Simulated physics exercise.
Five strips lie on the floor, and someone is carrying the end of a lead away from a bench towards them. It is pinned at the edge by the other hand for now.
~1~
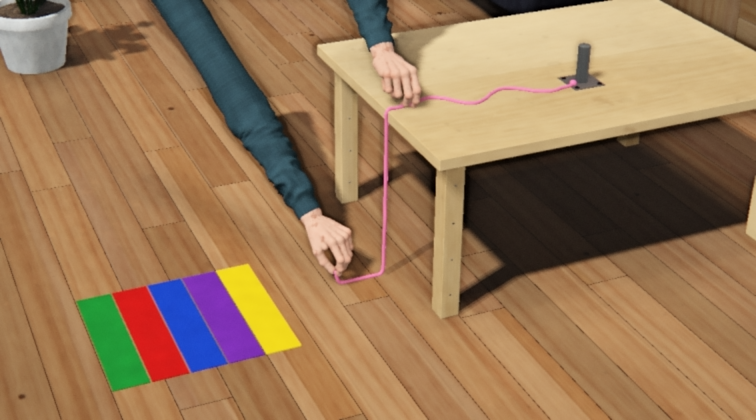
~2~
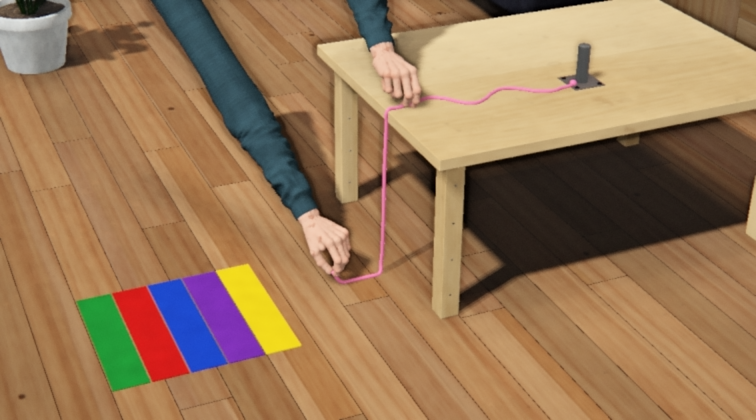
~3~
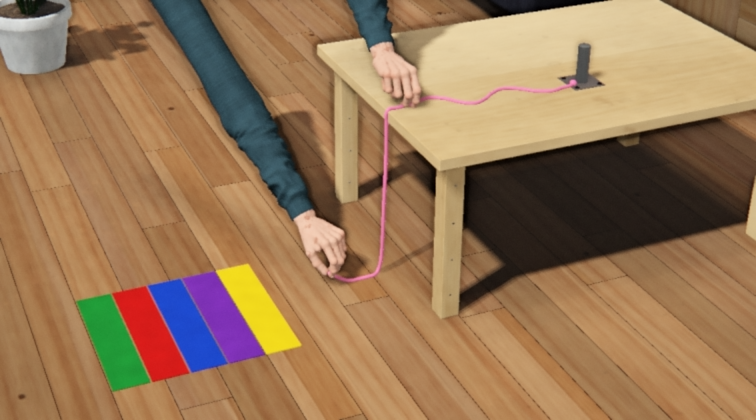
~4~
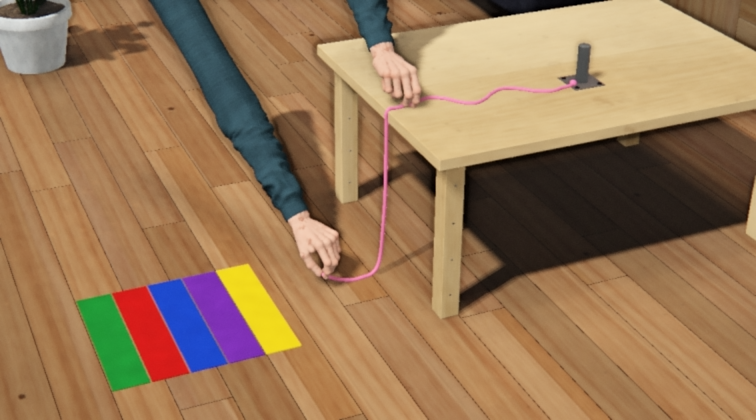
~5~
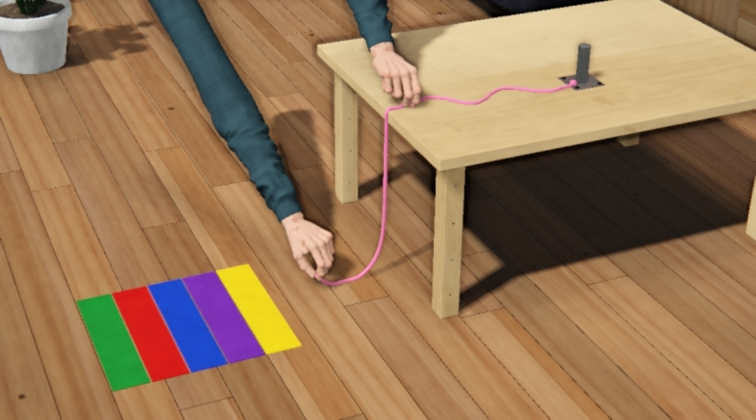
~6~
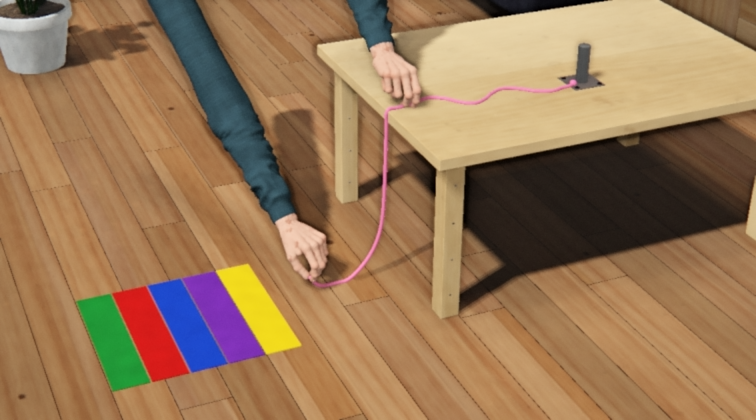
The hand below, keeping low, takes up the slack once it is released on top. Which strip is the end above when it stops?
The blue one.
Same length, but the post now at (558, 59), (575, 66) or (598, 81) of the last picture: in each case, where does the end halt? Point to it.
Estimated pixels per try: (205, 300); (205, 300); (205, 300).
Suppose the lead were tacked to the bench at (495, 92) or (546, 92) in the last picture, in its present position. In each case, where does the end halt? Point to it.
Respectively (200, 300) and (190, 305).
Early on, end near (249, 291); over yellow.
Midway, end near (208, 300); over purple.
At the end of the slack, end near (185, 305); over blue. It gets as far as the blue strip.
